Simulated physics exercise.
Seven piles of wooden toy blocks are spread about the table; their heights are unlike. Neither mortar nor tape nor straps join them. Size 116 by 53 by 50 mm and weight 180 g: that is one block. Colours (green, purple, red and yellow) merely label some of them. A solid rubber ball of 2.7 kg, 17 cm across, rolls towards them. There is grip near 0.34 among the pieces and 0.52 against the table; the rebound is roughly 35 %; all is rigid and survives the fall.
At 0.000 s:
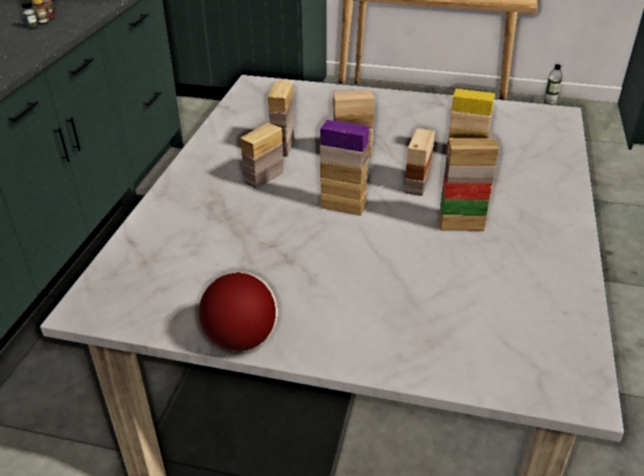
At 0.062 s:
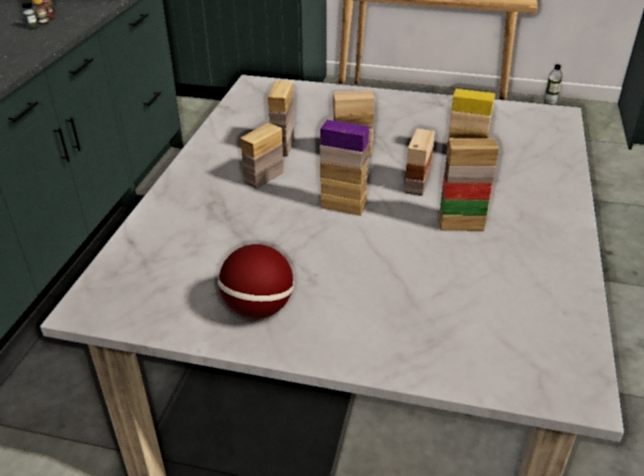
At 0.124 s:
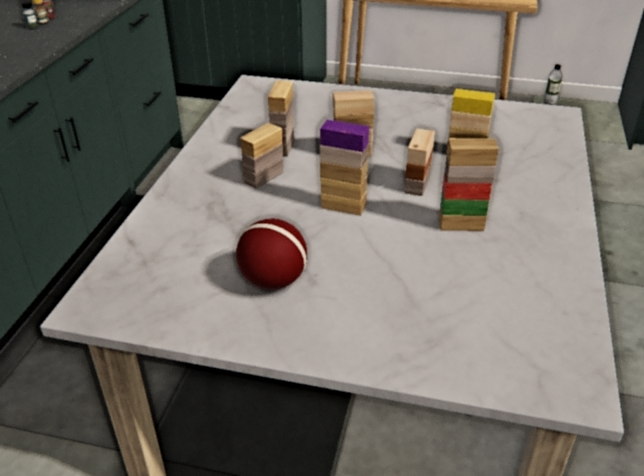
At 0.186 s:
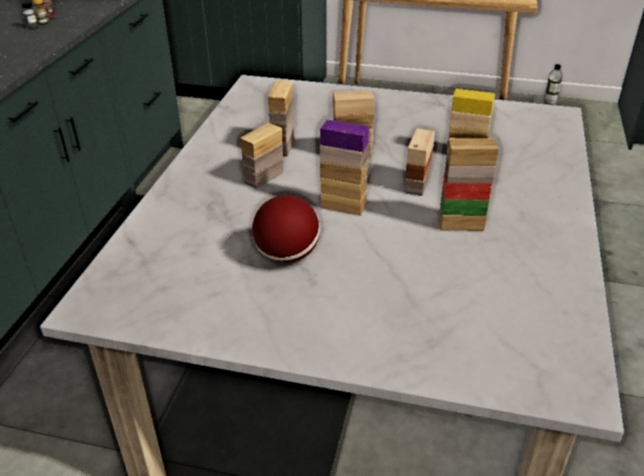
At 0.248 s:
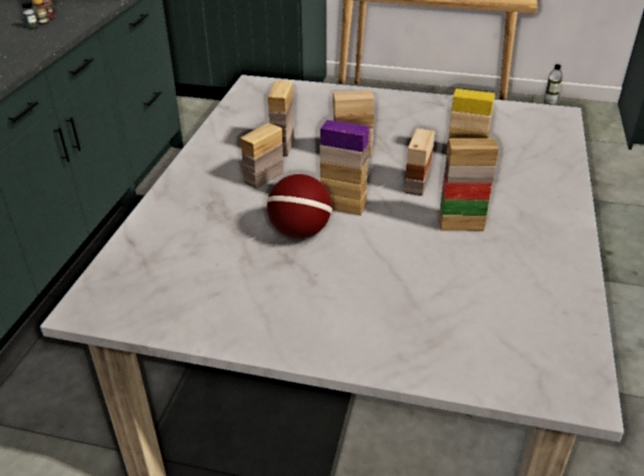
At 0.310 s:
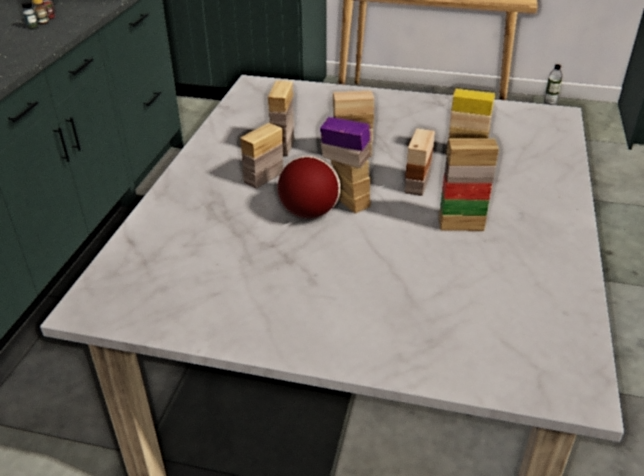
A dark red ball with a white stripe rolls across a marble-topped table, away from the viewer and slightly right, toward seven stacks of toy blocks, then strikes the purple-topped stack, which shifts and leans slightly.
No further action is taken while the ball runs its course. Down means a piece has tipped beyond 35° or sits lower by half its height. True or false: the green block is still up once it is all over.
True.
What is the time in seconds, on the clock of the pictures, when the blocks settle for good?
That comes at about 1.5 s.
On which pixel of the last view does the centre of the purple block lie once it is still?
Roughly at (314, 191).
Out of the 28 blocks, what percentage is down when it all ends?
The share is about 30 in a hundred.
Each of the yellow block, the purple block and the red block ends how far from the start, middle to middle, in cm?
Yellow 0 cm, purple 22 cm, red 0 cm.
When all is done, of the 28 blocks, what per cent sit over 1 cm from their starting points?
Moved: 35 per cent.
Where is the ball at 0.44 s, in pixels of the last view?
Look close to (322, 155).
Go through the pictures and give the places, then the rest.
In the first picture (places mark the middle of the side facing us), ball (239, 312) 44 cm from contact, 1.6 m/s; green block (466, 208); yellow block (472, 106); purple block (342, 140); nothing disturbed.
Ball (256, 281) 34 cm from contact, 1.6 m/s; green block (466, 208), in the second picture.
Ball (272, 254) 24 cm from contact, 1.6 m/s; green block (466, 208), in the third picture.
Ball (286, 229) 14 cm from contact, 1.6 m/s; green block (466, 208), in the fourth picture.
Ball (299, 207) 36 mm from contact, 1.6 m/s; green block (466, 208), in the fifth picture.
Ball (309, 187) after contact, 1.3 m/s; green block (466, 208); purple block (341, 140) leaning 10°; yellow block (472, 106); steepest lean 10°, the block at (340, 156); 5 disturbed, none down, in the sixth picture.
After 0.44 s, ball still moving; 2 of the 28 blocks down; green block unmoved; purple block leaning 32°, 37 mm lower.
After 0.60 s, ball still moving; 5 of the 28 blocks down; green block unmoved; purple block leaning 62°, 16 cm lower.
After 0.88 s, ball still moving; 8 of the 28 blocks down; green block unmoved; purple block on its side.
At rest (1.6 s), ball rolling away; 8 of the 28 blocks down; green block unmoved; purple block on its side; yellow block unmoved. As the last picture would show them, middles, green block near (464, 202), purple block near (314, 191).
